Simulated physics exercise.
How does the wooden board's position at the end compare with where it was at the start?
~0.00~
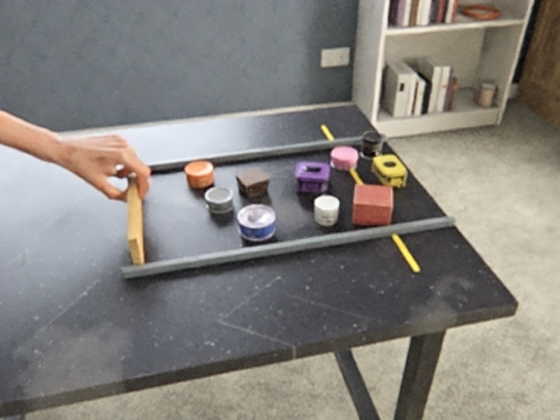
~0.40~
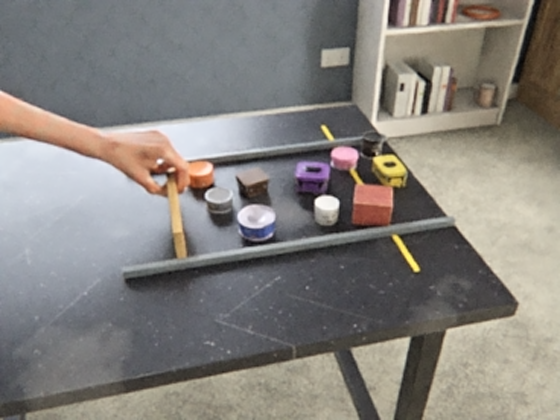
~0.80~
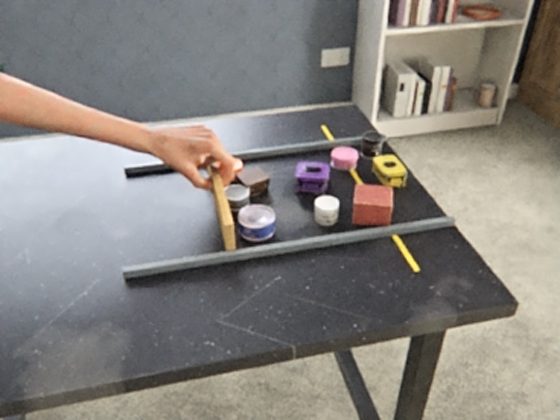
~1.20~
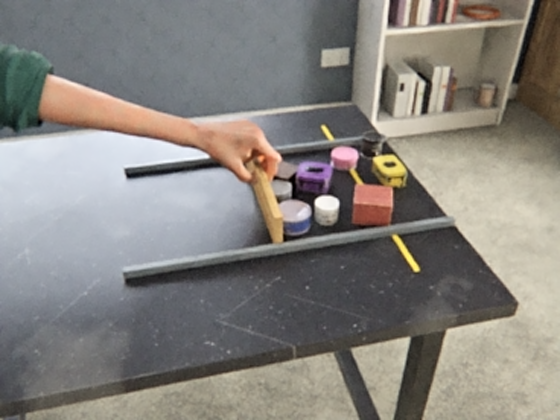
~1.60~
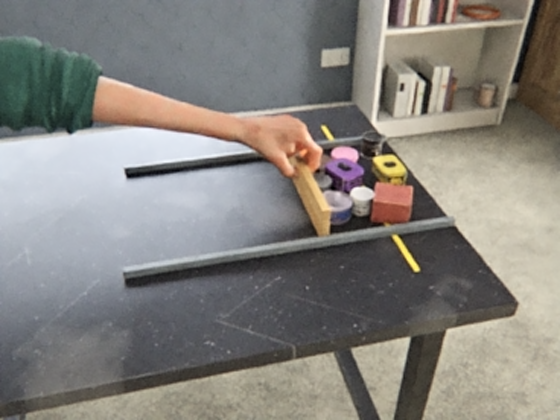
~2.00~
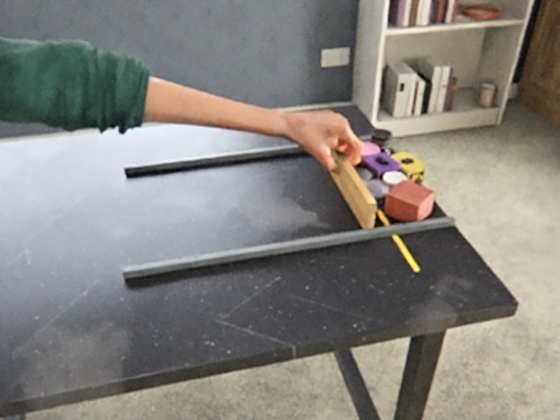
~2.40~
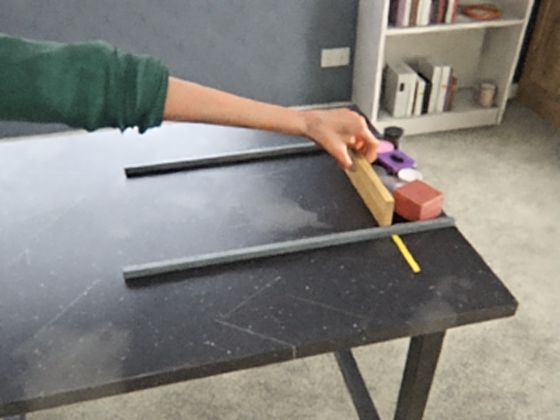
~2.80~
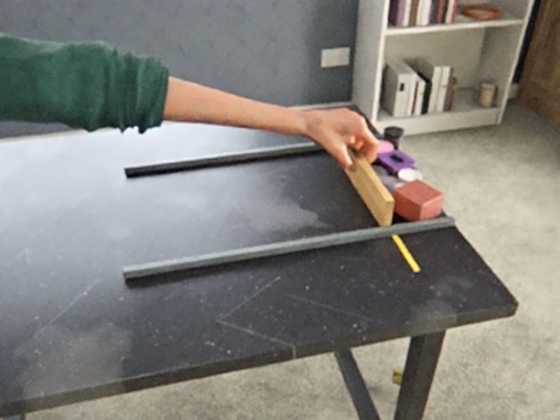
The board starts at the left end of the two rails, and by the end it stands much farther right, near the table's edge by the yellow tape.
